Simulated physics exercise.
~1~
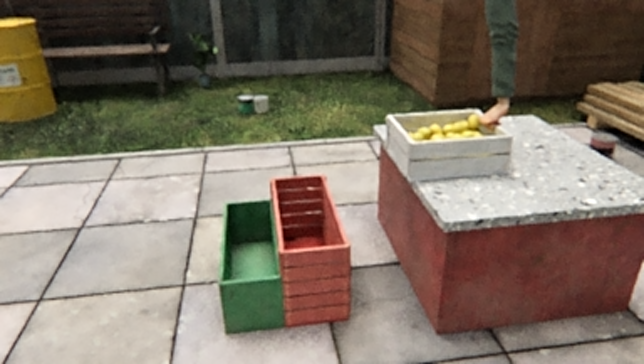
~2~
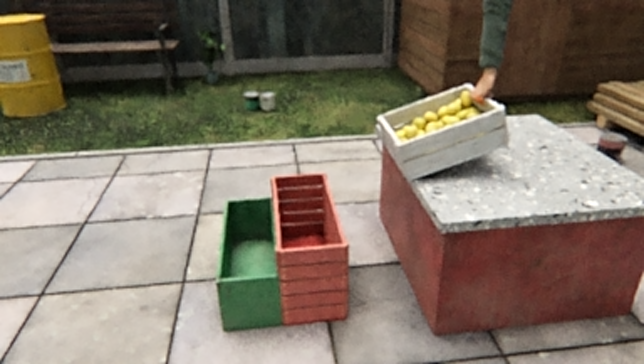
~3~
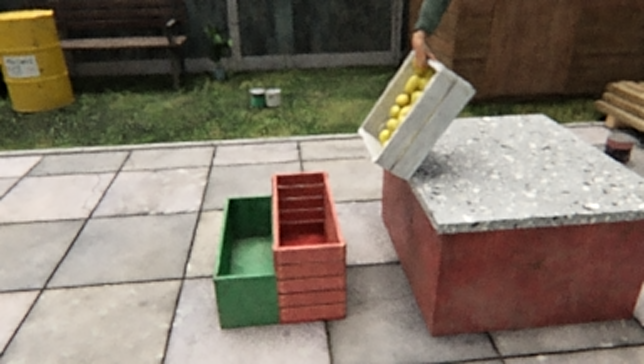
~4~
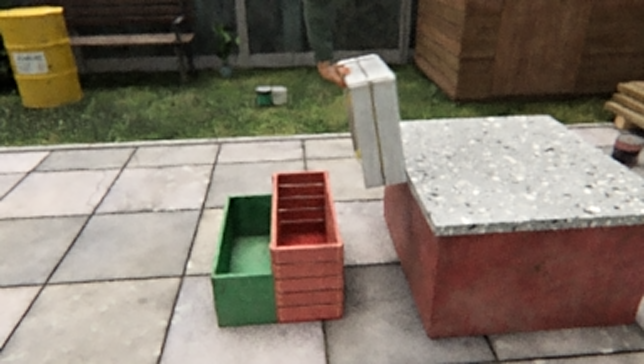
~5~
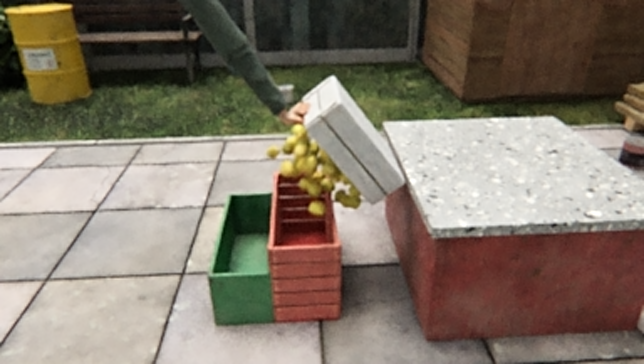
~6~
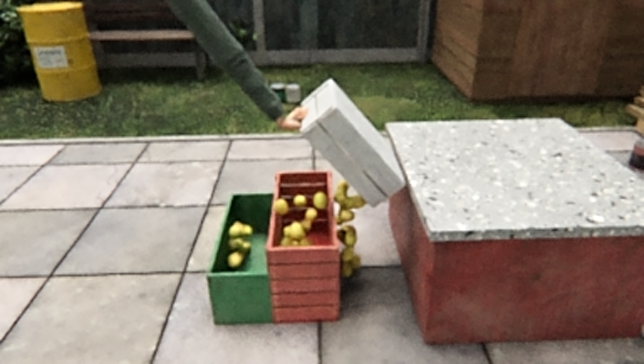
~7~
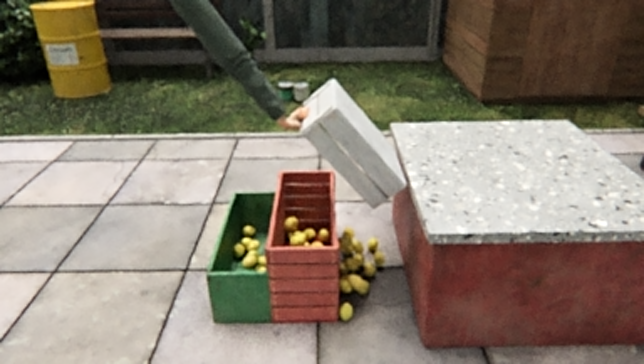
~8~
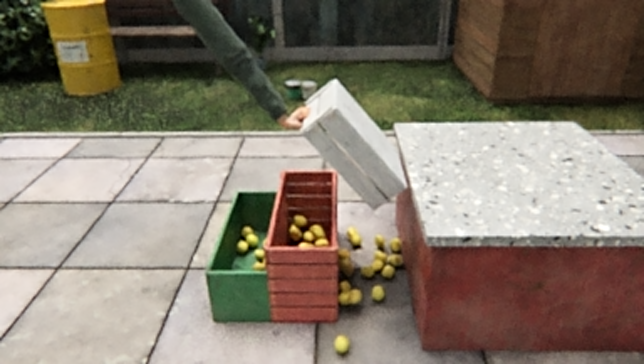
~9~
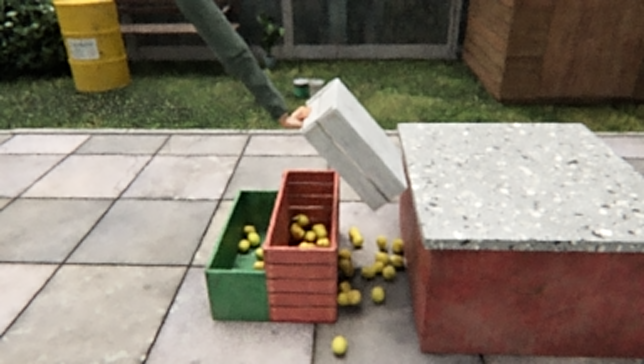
Hand tipping white crate of yellow fruit off bench edge, spilling most into red trough, some into green box and onto paving.
